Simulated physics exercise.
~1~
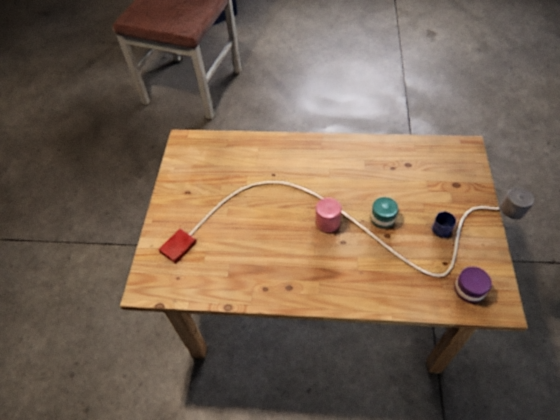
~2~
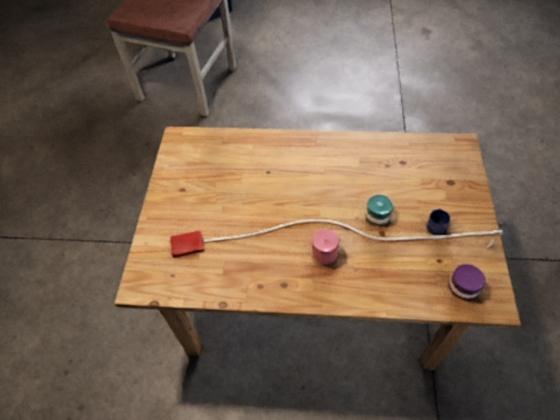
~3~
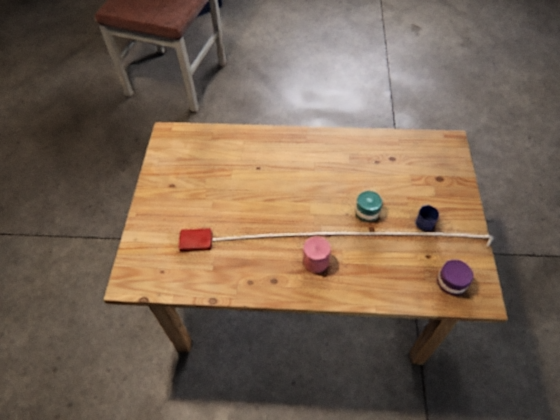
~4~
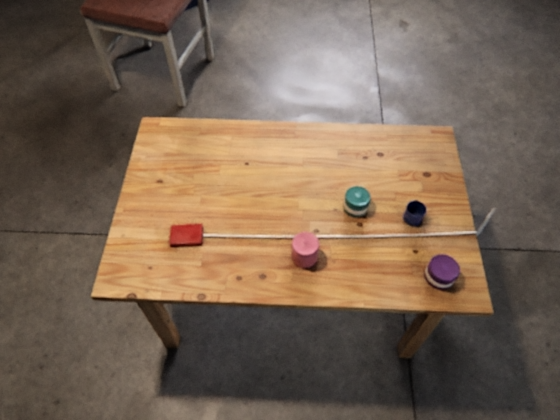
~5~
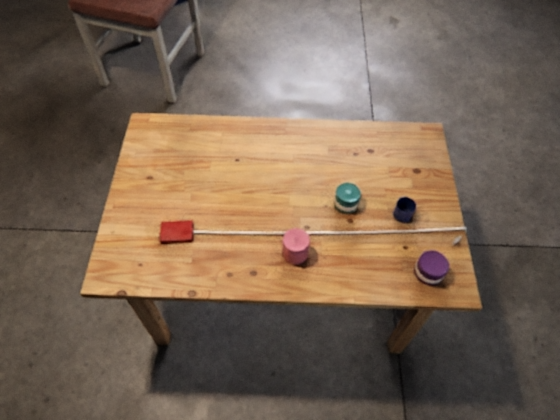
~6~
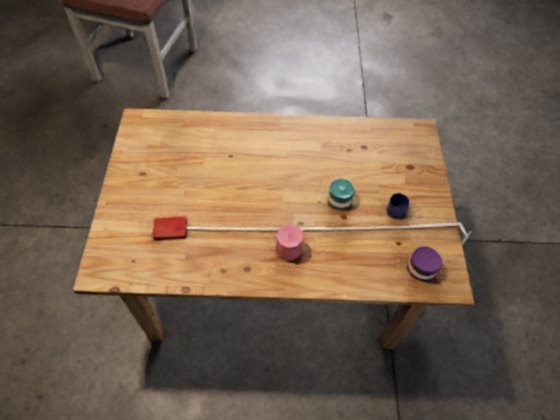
A wooden table stands on a grey concrete floor, seen from above at an angle, with a red-seated chair behind it at the left. A pale cable curves across the top from a flat red phone on the left to a grey speaker just past the right edge, among a pink tub, a teal tin, a blue cup and a purple canister. The speaker drops out of sight and the cable straightens, nudging the phone right and the tub toward the viewer. The view drifts slightly right. Finally, the cable lies taut to the right edge, with phone and tub still on the table and the tin, cup and canister in their places.
